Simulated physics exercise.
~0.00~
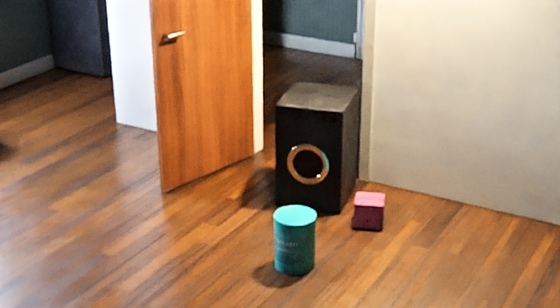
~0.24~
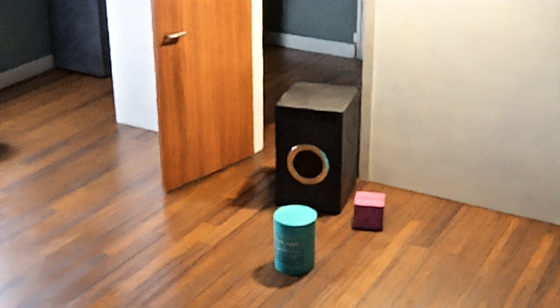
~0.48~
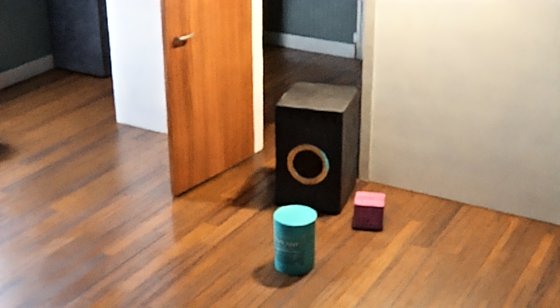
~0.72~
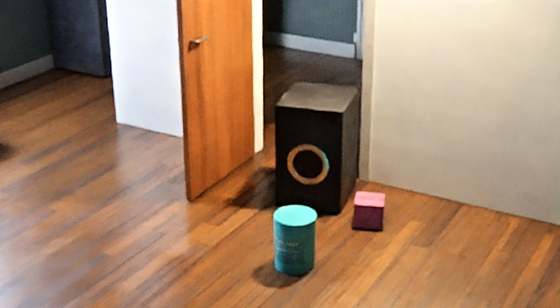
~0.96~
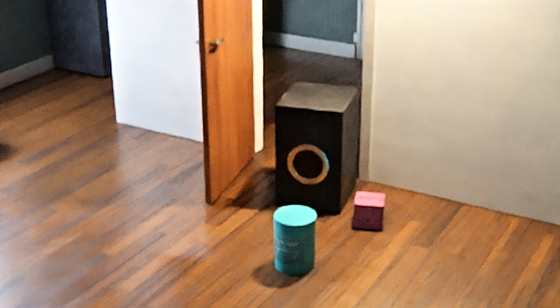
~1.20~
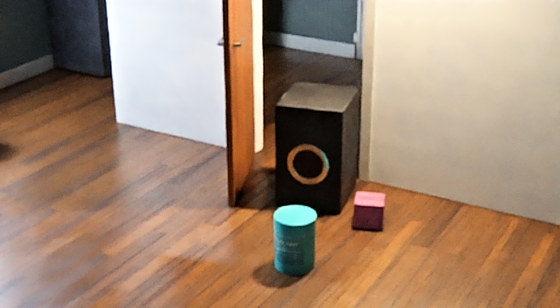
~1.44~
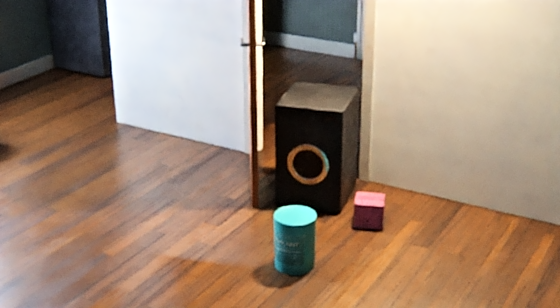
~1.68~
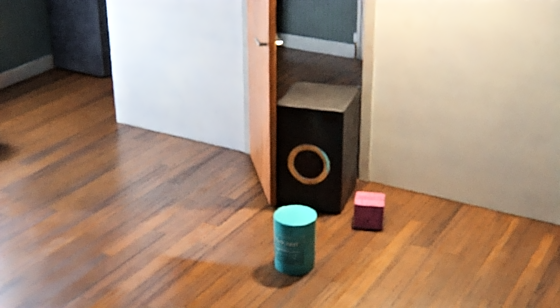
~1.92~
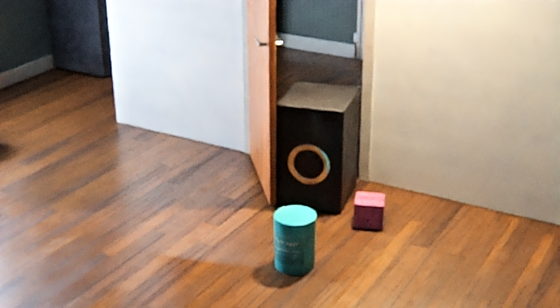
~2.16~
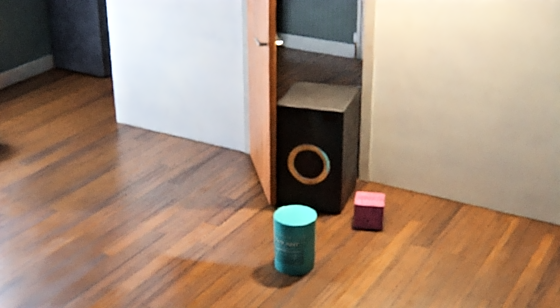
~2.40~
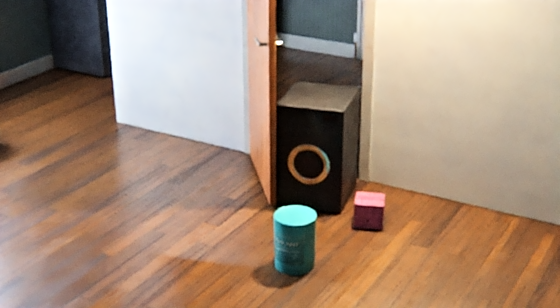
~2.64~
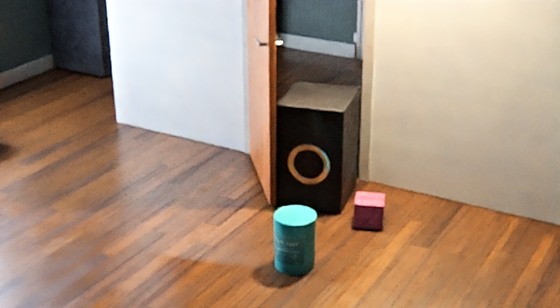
A room with a glossy wooden floor and pale walls is seen from a raised, still viewpoint. An orange-brown wooden door stands wide open left of a doorway, with a black box-shaped appliance marked by a ring just to its right. A turquoise pail sits in front of the appliance, and a small pink parcel lies to the right. The door swings steadily rightward, looking narrower until it is nearly edge-on. It then stops against the appliance and stays there, jammed partly open, while the appliance, pail and parcel remain in place.
